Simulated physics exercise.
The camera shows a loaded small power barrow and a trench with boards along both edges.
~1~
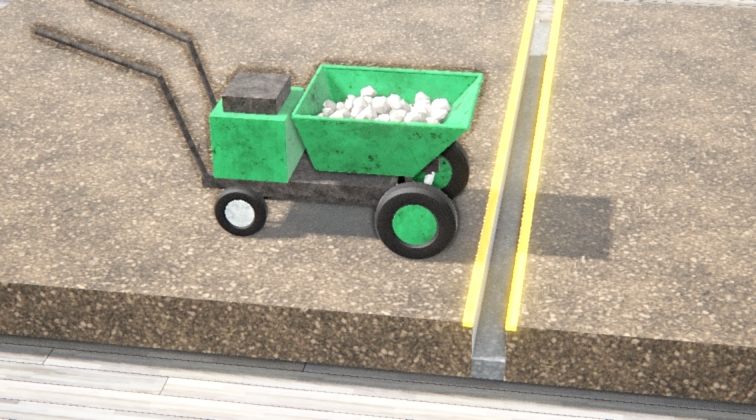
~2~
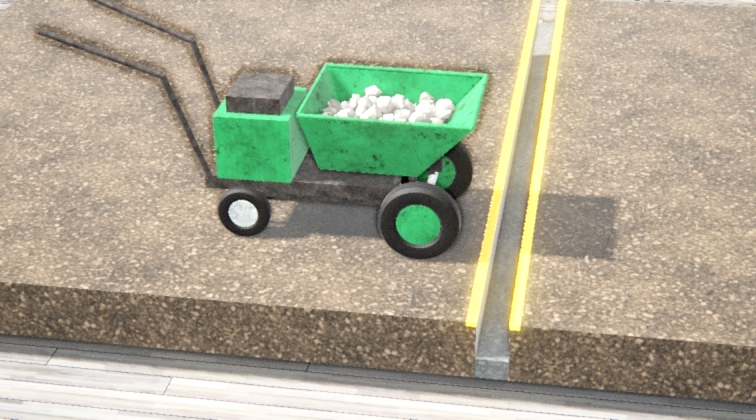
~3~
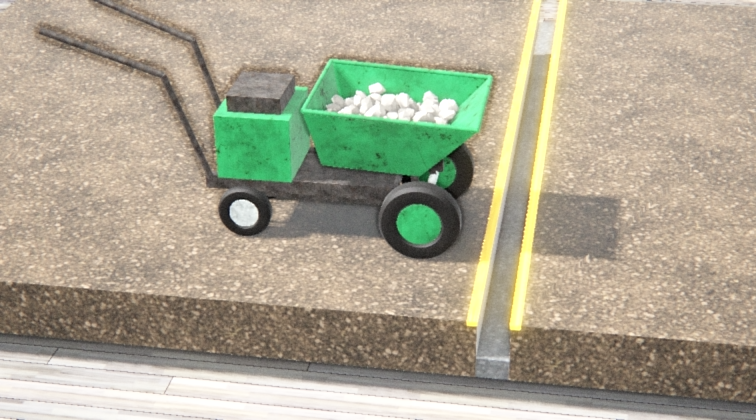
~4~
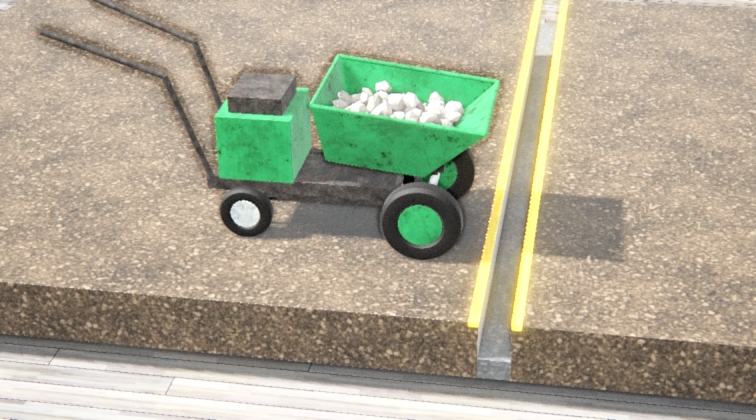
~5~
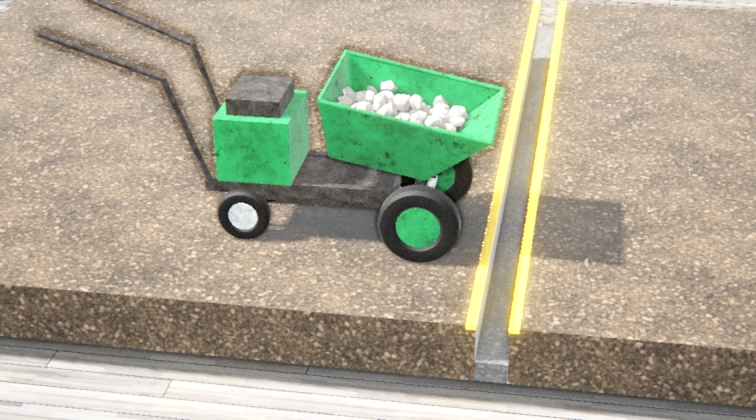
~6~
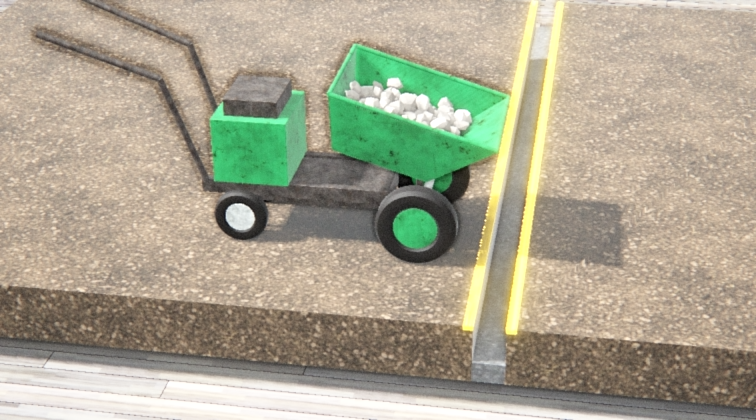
The green skip of a small barrow, loaded with white stones, tilts gradually to the right.
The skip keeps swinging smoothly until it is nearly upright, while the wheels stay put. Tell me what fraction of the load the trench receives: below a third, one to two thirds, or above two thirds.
The trench receives below a third.
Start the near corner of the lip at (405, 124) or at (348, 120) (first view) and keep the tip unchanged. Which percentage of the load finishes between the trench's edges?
First spot: About 50 percent; second spot: About 20 percent.
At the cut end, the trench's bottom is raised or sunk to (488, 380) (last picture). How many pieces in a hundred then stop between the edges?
Roughly 0 in a hundred.
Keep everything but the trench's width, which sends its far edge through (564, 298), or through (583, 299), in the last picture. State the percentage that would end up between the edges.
Respectively, 70 % and 90 %.
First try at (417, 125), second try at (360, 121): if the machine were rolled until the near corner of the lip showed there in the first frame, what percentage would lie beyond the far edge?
First try: Some 20 %; second try: 0 %.
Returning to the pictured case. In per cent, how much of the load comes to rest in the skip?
Something like 45 in every hundred.
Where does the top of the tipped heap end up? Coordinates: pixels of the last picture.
Close to (564, 226).
Soon after the last picture, skip tipped steeply; all in the skip.
A little later, skip tipped right over; most in the skip; about a quarter beyond it.
Later still, skip tipped right over; about half in the skip; about half beyond it.
At rest, skip tipped right over; about half in the skip; none in or heaped over the trench; about half beyond it.
